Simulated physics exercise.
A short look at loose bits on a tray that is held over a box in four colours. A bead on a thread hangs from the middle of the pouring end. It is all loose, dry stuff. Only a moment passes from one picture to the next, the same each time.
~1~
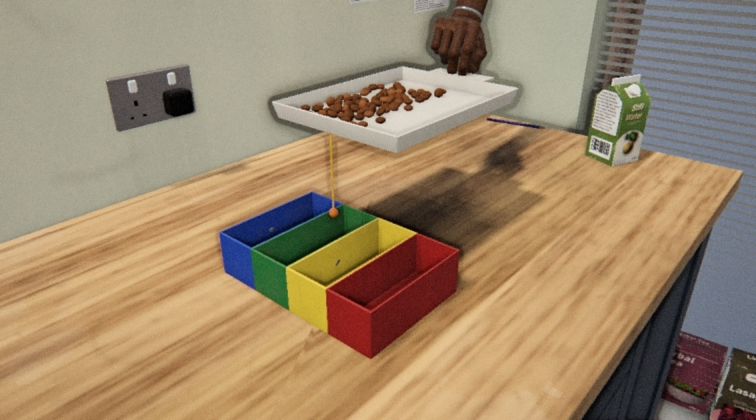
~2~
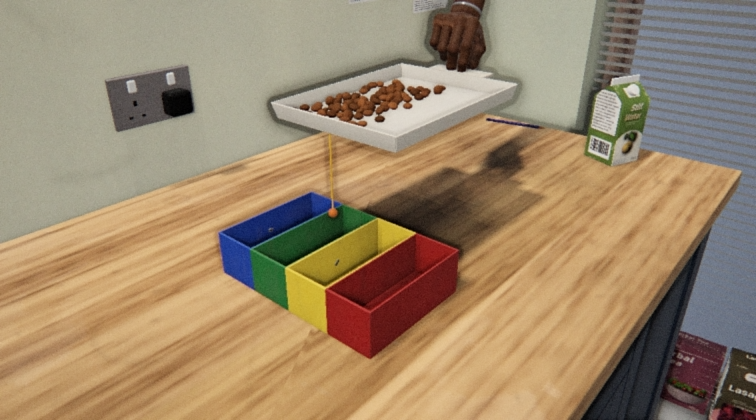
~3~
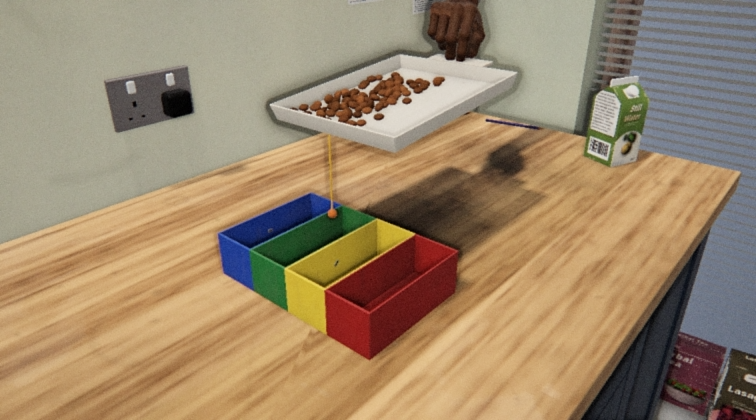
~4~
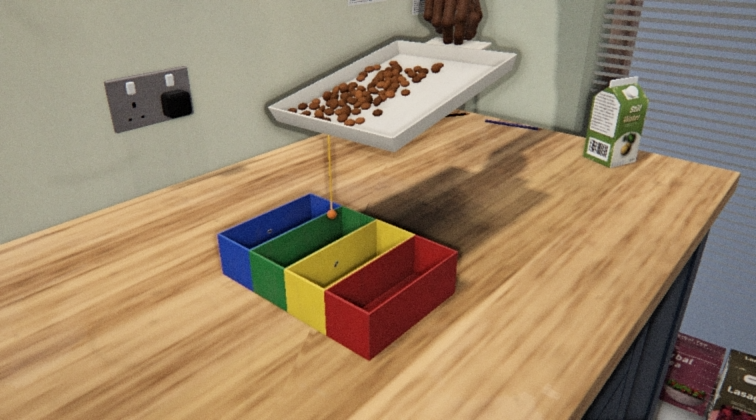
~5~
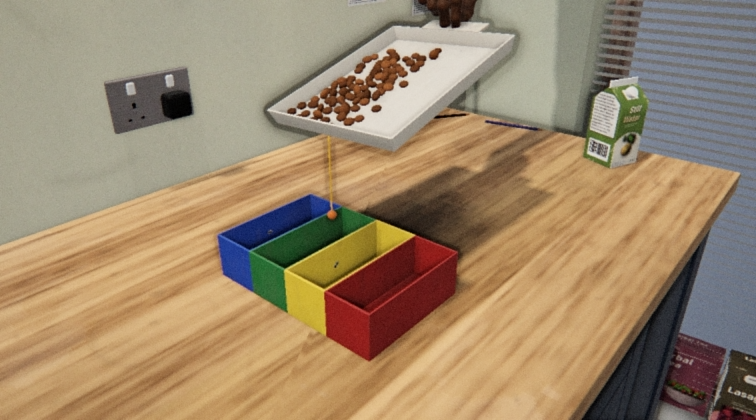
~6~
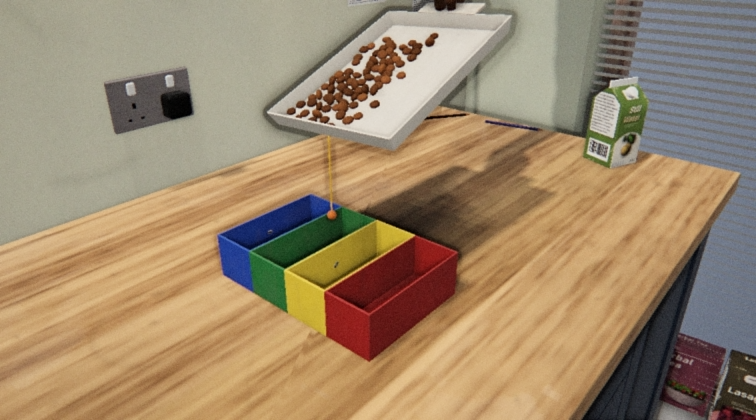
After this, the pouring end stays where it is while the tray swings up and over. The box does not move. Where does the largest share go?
The blue cell gets the most.
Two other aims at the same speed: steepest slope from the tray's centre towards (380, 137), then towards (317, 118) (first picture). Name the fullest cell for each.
One: Yellow. Two: The blue cell.
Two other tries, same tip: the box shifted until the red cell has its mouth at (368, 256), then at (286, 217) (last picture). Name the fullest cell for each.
At the first place the cell in green, at the second red.
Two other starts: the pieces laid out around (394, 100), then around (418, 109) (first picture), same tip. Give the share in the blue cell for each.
About 50 and 40 per cent.
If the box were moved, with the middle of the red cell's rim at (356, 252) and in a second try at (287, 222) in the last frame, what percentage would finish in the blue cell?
Near 20 % and 0 %.
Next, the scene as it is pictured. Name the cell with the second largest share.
In second place: The green one.
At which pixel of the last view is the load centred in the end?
At about (273, 265).
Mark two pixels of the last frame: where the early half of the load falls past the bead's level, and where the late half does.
Early half (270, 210), late half (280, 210).
Soon after the last picture, tray tipped steeply; nearly all on the tray; a stray few falling or outside the box.
A little later, tray tipped past a quarter turn; a stray few on the tray; about a third in the blue cell; about a quarter in the green cell; a stray few in the yellow cell; about a third falling or outside the box.
Later still, tray tipped past a quarter turn; about half in the blue cell; about a third in the green cell; a small part in the yellow cell; about a quarter falling or outside the box.
At rest, tray tipped past a quarter turn; about half in the blue cell; about a third in the green cell; a small part in the yellow cell; none in the red cell; about a quarter outside the box.
